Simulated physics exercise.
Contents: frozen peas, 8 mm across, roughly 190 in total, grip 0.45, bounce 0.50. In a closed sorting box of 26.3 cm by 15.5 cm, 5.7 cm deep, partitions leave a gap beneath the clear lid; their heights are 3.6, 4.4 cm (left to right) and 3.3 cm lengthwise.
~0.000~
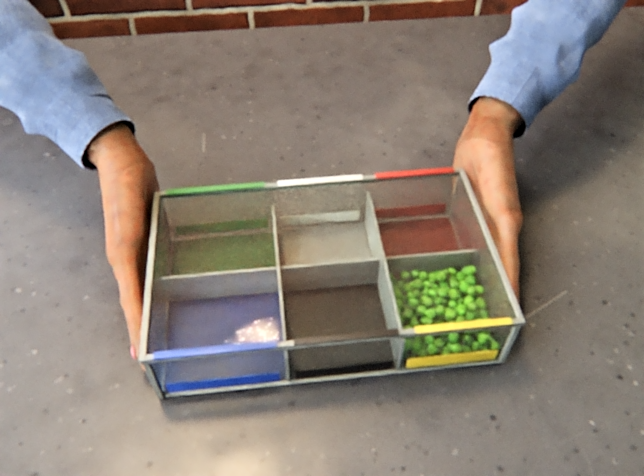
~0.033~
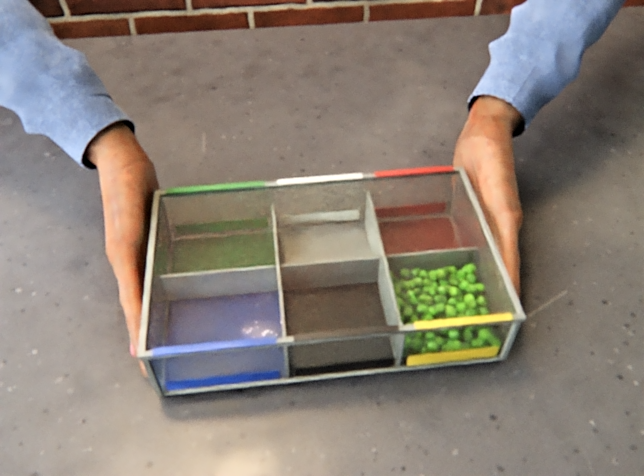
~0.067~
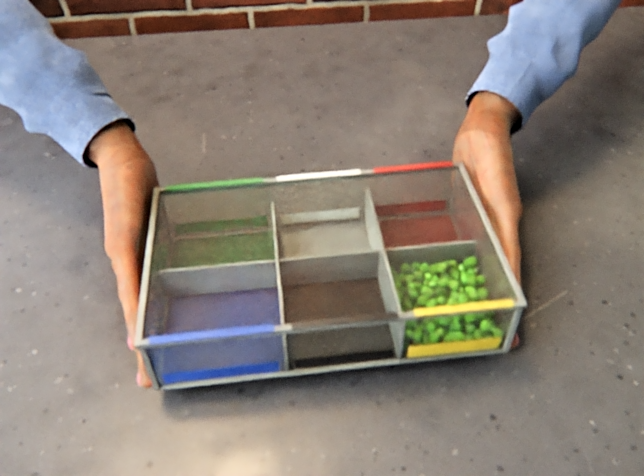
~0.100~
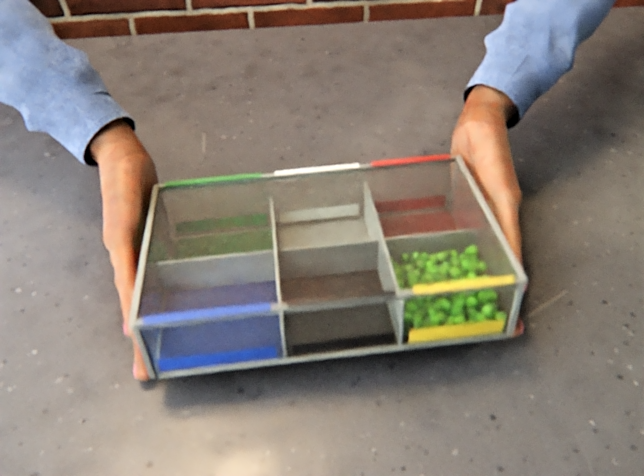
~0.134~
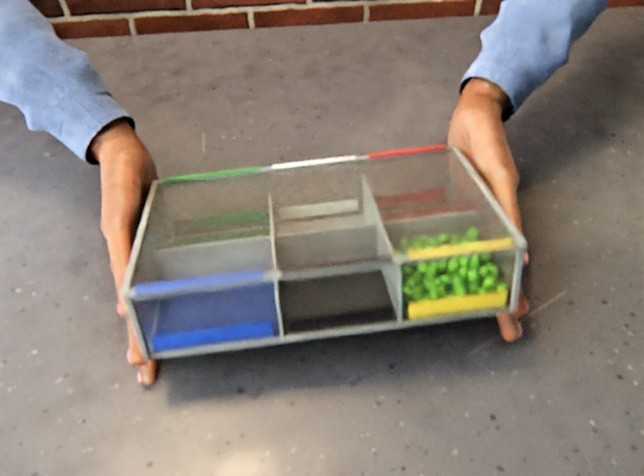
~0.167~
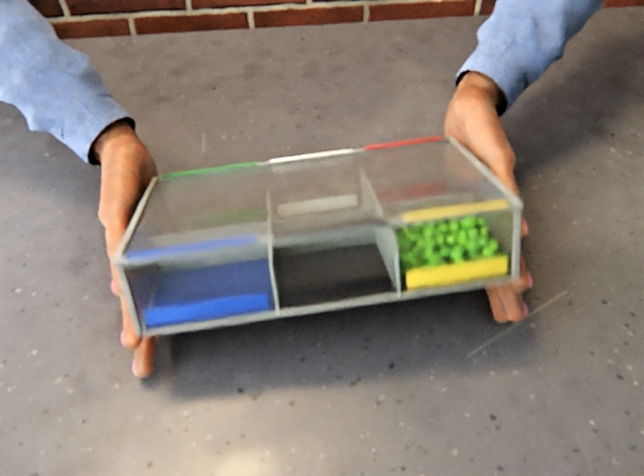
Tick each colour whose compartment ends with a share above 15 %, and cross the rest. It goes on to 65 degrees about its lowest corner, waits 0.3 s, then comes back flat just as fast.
As I see it, red compartment: Beats the threshold; blue compartment: Fails to beat the threshold; green compartment: Fails to beat the threshold; yellow compartment: Beats the threshold; white compartment: Fails to beat the threshold; black compartment: Fails to beat the threshold.
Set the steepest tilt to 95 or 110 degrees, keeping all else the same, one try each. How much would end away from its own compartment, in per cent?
About 90 and 100 per cent.
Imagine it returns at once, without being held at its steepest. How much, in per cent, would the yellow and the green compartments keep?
In that case yellow 50, green 0.
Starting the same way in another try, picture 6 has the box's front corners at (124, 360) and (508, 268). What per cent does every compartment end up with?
Each compartment ends with, in per cent, red 0, blue 0, green 0, yellow 90, white 0 and black 10.
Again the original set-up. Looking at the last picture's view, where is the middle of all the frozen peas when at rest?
Centre at rest: Approx. (419, 280) px.
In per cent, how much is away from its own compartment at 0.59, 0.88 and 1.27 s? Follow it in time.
Estimates: 35 / 40 / 40.
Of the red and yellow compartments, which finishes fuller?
The yellow compartment ends up with more.
Then, at 0.59 s, tilt 65 degrees; red 35 %, yellow 65 %, white 5 %.
After 0.88 s, tilt 40 degrees; red 35 %, yellow 60 %, white 5 %.
Then, at 1.27 s, tilt 0 degrees; red 35 %, yellow 60 %, white 5 %.
By 1.8 s all is still; red 35 %, blue 0 %, green 0 %, yellow 60 %, white 5 %, black 0 %.
